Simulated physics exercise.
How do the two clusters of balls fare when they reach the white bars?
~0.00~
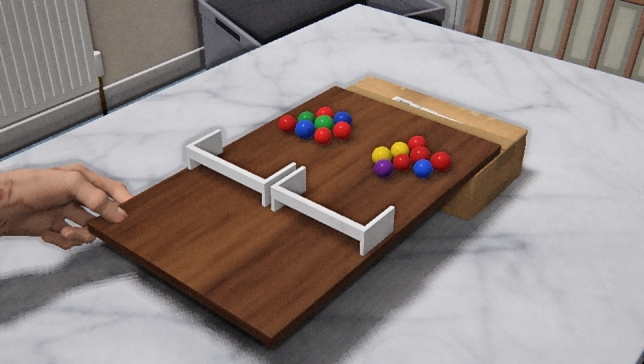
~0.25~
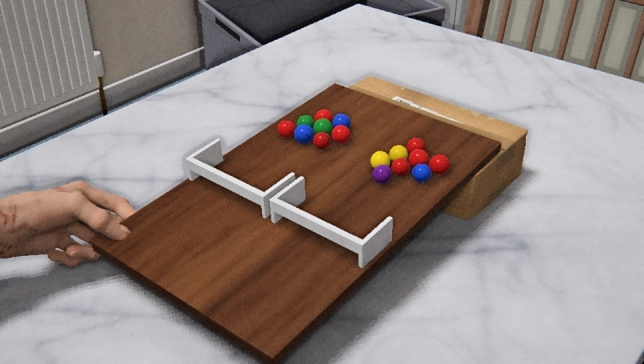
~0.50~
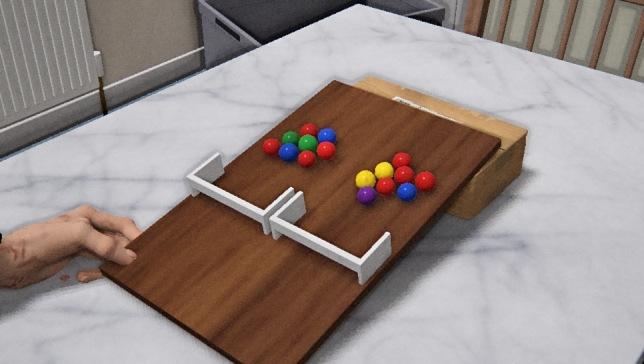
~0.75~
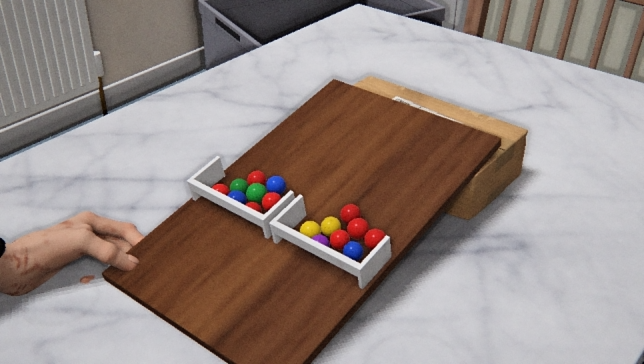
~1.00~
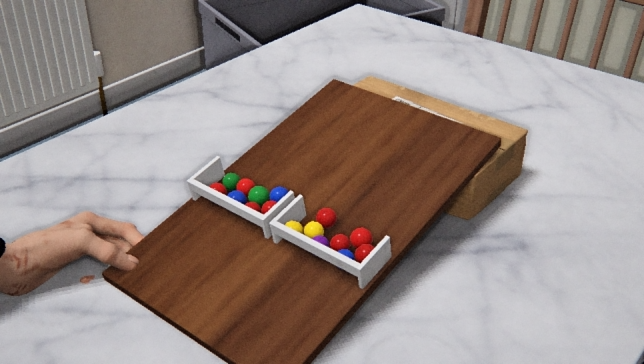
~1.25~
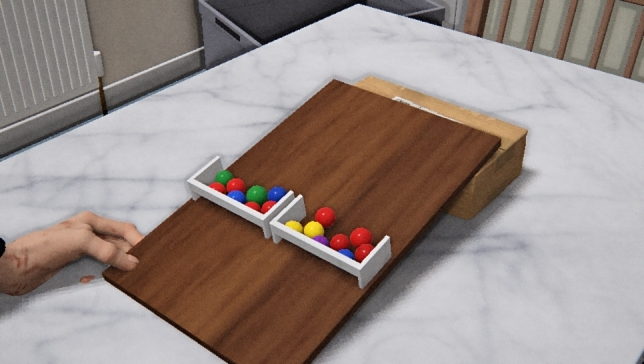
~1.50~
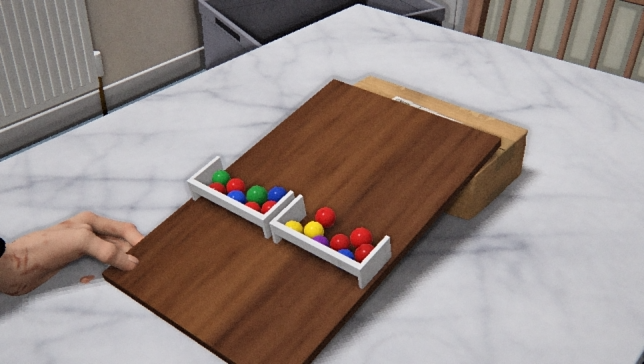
Both clusters get stuck against the bars, with the nearer balls held behind one and the farther balls held behind the other.
On a marble-topped table, a hand lowered one end of a wooden board propped on a box, and two clusters of colourful balls slid down it, ending up bunched behind two white bars while the hand stayed at the lower end.
